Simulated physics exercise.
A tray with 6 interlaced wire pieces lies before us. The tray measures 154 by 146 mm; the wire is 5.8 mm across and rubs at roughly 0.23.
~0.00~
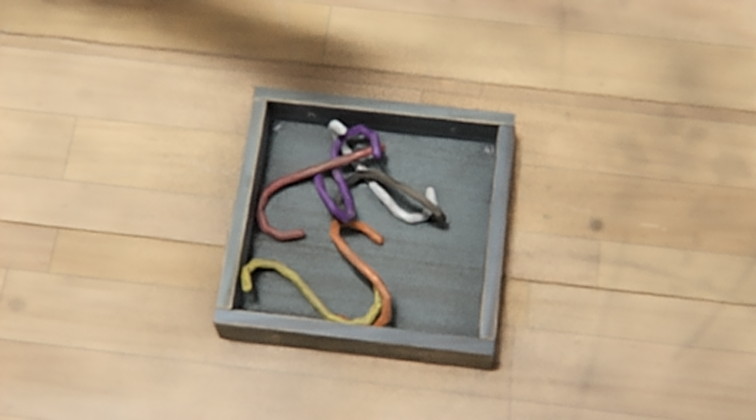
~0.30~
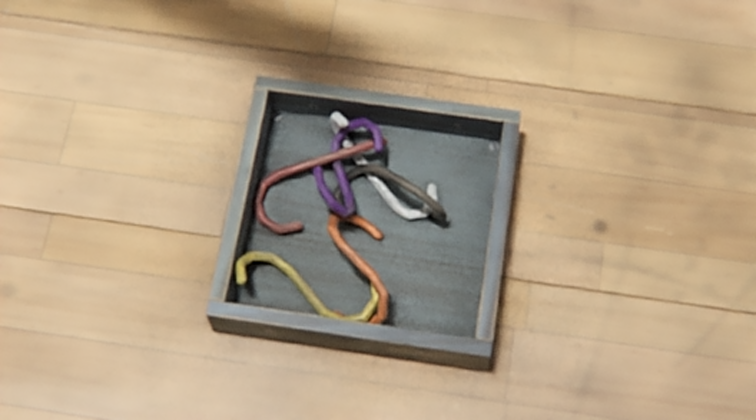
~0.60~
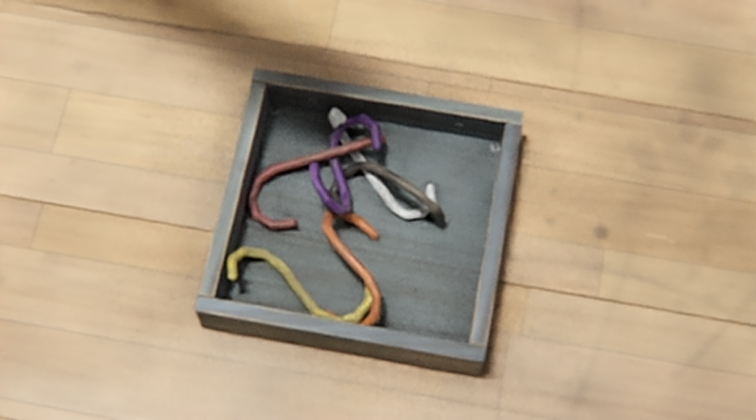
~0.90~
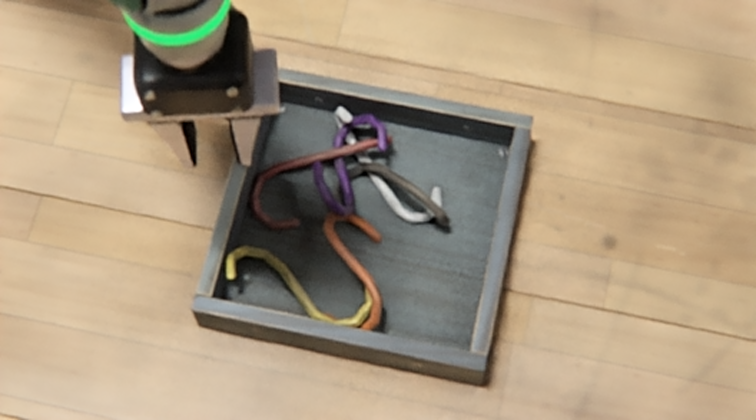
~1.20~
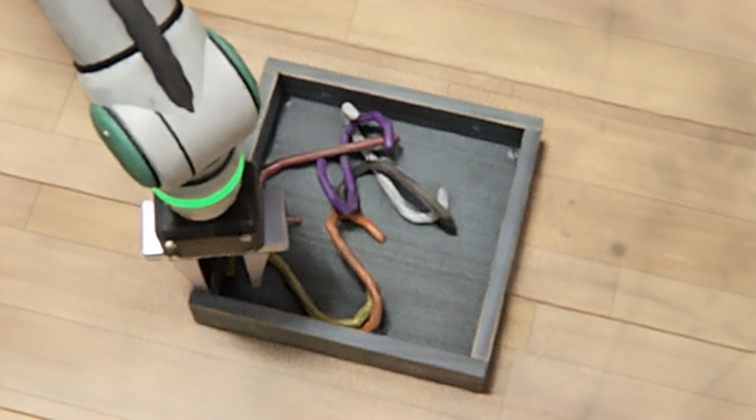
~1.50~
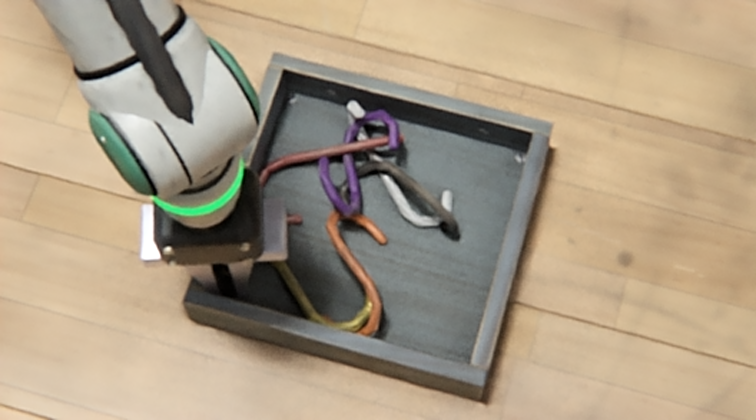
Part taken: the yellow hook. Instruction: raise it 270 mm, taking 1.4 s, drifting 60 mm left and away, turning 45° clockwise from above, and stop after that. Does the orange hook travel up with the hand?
It goes with it.
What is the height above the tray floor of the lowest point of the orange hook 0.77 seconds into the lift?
Height: Approx. 100 mm.
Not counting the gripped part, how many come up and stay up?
Count: 1.
After 1.92 s, lowest point more than 20 mm over the tray floor, yellow hook 59 mm.
After 2.27 s, lowest point more than 20 mm over the tray floor, yellow hook 159 mm, orange hook 101 mm.
After 2.90 s, lowest point more than 20 mm over the tray floor, yellow hook 273 mm, orange hook 213 mm.
End, hanging yellow hook 273 mm, orange hook 215 mm; the other 4 are down.
